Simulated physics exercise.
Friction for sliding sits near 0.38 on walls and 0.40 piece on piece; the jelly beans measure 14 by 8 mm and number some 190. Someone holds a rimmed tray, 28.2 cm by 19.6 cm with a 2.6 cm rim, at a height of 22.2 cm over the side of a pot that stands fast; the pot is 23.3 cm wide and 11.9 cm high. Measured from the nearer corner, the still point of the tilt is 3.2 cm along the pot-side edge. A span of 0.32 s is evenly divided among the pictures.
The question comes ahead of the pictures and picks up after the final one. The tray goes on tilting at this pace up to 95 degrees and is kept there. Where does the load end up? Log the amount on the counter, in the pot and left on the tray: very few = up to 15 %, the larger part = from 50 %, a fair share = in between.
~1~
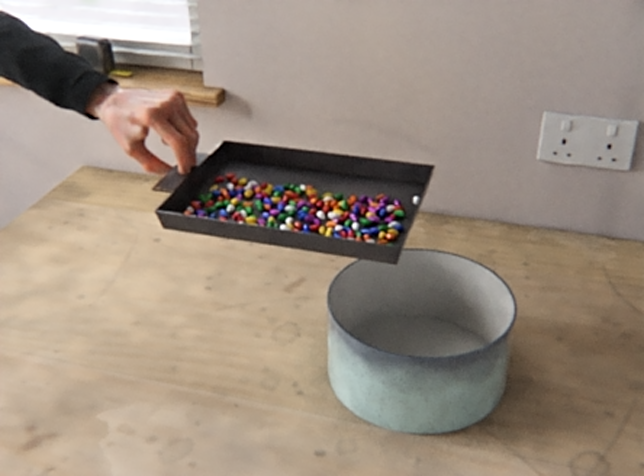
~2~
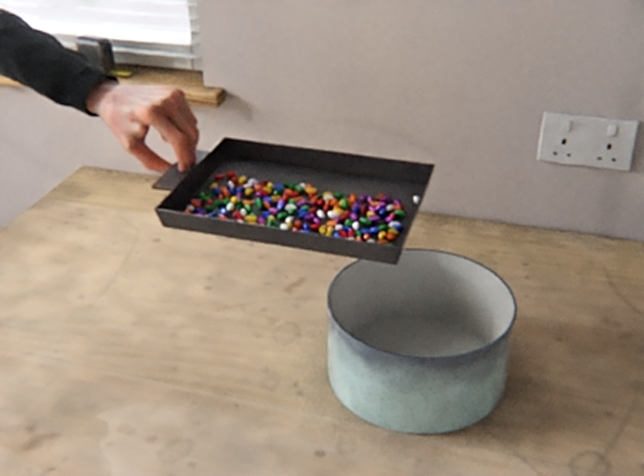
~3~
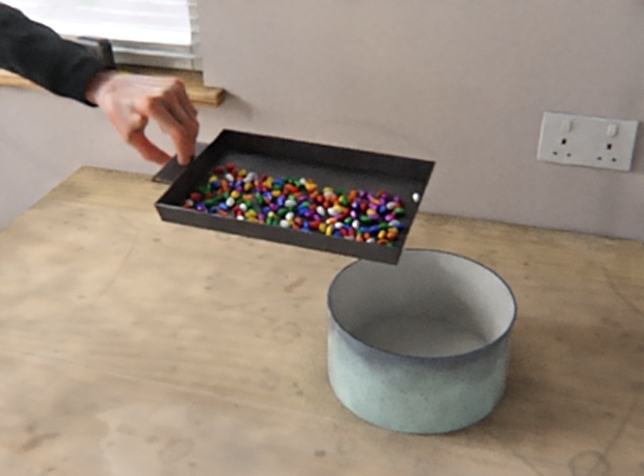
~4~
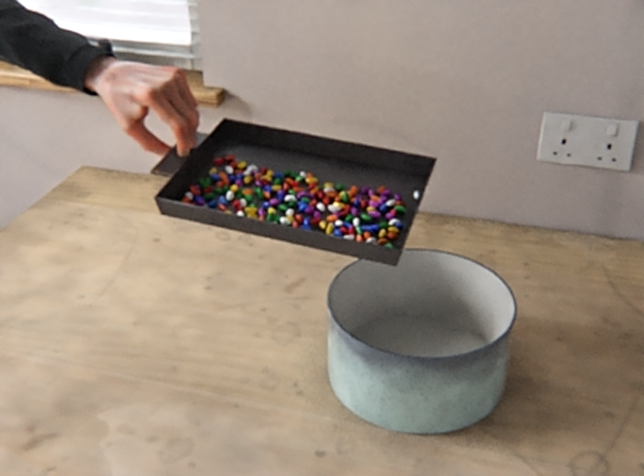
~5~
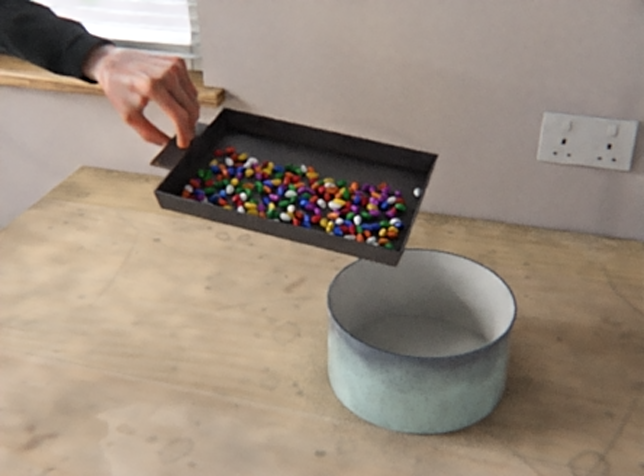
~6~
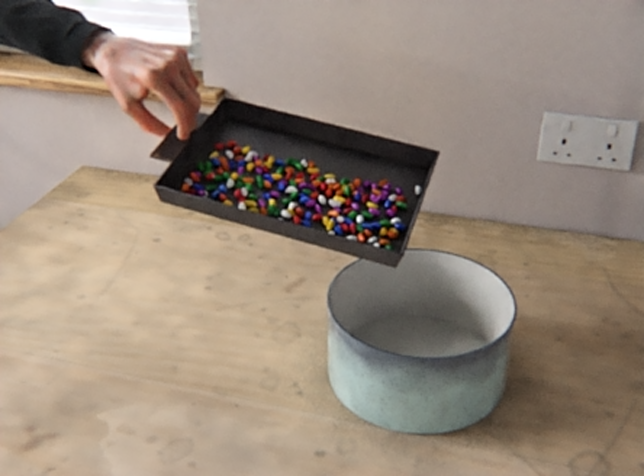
Log: Counter = the larger part; pot = a fair share; tray = very few.
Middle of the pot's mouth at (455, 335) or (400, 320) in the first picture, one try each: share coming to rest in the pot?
Roughly 100 and 95 percent.
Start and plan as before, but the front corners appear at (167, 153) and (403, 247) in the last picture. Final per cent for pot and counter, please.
The pot gets 90 and the counter 5.
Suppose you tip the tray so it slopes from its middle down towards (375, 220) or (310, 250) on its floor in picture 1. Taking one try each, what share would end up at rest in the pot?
About 95 per cent on the first try and 25 per cent on the second.
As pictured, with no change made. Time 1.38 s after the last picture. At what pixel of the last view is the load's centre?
(387, 247) or thereabouts.
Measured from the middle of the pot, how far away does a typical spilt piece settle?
22 cm.
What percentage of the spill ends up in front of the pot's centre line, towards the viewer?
Estimate: Close to 100 per cent of the pieces.
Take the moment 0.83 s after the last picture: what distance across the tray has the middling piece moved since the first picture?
By then it sits near 4 cm from where it began.
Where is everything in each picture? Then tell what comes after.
The first picture shows tray tilt 0 degrees, front corners at (161, 209) and (397, 244); middle of the pieces at (292, 213); pot at (421, 298).
The second picture shows tray tilt 1 degrees, front corners at (161, 207) and (397, 244); middle of the pieces at (292, 212).
The third picture shows tray tilt 3 degrees, front corners at (160, 202) and (398, 245), lowest corner right front; middle of the pieces at (292, 208).
The fourth picture shows tray tilt 6 degrees, front corners at (160, 196) and (398, 247), lowest corner right front; middle of the pieces at (292, 204).
The fifth picture shows tray tilt 9 degrees, front corners at (160, 190) and (399, 249), lowest corner right front; middle of the pieces at (293, 200).
The sixth picture shows tray tilt 12 degrees, front corners at (160, 184) and (399, 250), lowest corner right front; middle of the pieces at (294, 196); pot at (421, 298).
Then, 0.83 s after the last picture, tilt 51 degrees; the tray holds 100 %, the pot 0 %.
Then, 1.38 s after the last picture, tilt 77 degrees; the tray holds 95 %, the pot 0 %.
Then, 1.99 s after the last picture, tilt 95 degrees; the tray holds 5 %, the pot 35 %.
In the end, counter 60 %, pot 35 %, tray 0 %.
